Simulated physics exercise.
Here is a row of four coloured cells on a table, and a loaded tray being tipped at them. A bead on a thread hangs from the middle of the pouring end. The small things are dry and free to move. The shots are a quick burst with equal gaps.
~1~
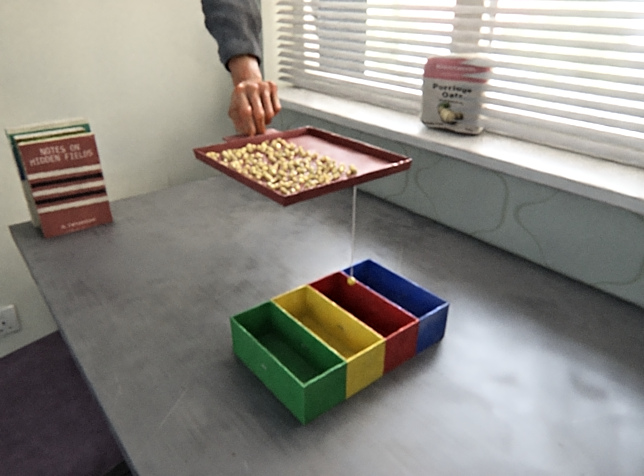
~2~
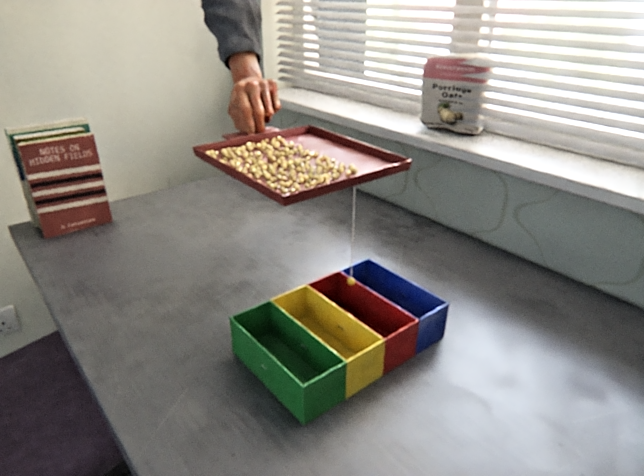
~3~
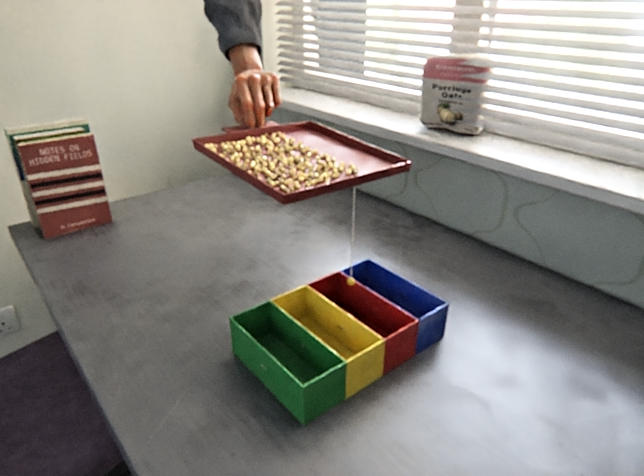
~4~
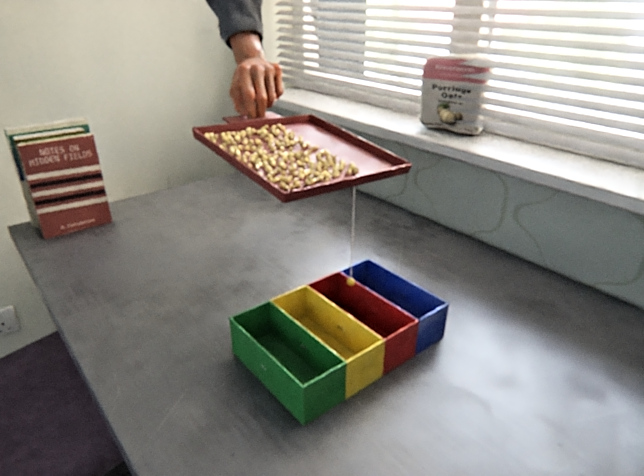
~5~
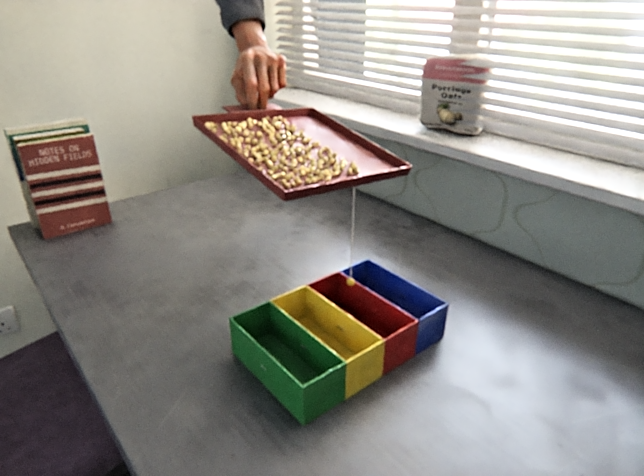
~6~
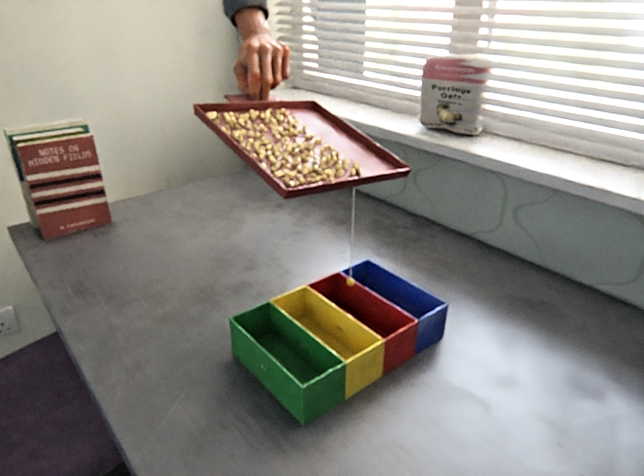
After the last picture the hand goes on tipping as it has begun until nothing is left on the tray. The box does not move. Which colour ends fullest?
The blue cell gets the most.
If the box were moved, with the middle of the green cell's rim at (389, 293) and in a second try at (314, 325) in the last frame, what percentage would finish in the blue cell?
First some 0, then 50 per cent.
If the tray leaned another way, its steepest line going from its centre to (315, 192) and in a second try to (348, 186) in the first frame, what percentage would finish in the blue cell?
First some 0, then 10 per cent.
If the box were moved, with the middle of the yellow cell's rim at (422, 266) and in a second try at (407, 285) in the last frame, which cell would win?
At the first place green, at the second that yellow cell.
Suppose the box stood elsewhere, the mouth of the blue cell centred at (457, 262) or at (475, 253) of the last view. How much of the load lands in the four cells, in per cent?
Near 100 % and 90 %.
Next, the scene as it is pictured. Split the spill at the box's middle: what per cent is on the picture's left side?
Some 0 per cent.
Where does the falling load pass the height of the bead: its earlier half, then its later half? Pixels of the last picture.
At about (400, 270), then at (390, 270).
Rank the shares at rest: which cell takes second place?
In second place: Red.
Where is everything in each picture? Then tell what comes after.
The first picture shows corners of the pouring end (284, 195) and (410, 159), level; middle of the load (284, 165), soya beans; bead on its thread (351, 281); green cell (325, 389); yellow cell (365, 365); red cell (401, 344); blue cell (432, 325).
The second picture shows corners of the pouring end (284, 195) and (410, 160), level; middle of the load (284, 164).
The third picture shows corners of the pouring end (285, 194) and (410, 161), tipped barely, lowest at the right corner; middle of the load (284, 161).
The fourth picture shows corners of the pouring end (285, 192) and (410, 163), tipped a little, lowest at the right corner; middle of the load (284, 156).
The fifth picture shows corners of the pouring end (286, 190) and (410, 166), tipped a little, lowest at the right corner; middle of the load (285, 151).
The sixth picture shows corners of the pouring end (287, 189) and (410, 168), tipped clearly, lowest at the right corner; middle of the load (288, 147); green cell (324, 390); yellow cell (365, 366); red cell (400, 345); blue cell (432, 326).
Just after the last frame, tray tipped steeply; the larger part on the tray; just a few in the blue cell; just a few in the red cell; about a tenth falling or outside the box.
A moment on, tray tipped past a quarter turn; roughly half on the tray; about a tenth in the blue cell; just a few in the red cell; roughly half falling or outside the box.
Further on, tray tipped past a quarter turn; roughly half in the blue cell; about a tenth in the red cell; roughly a third falling or outside the box.
When it is over, tray tipped past a quarter turn; roughly half in the blue cell; about a tenth in the red cell; not one in the green cell; not one in the yellow cell; roughly a third outside the box.
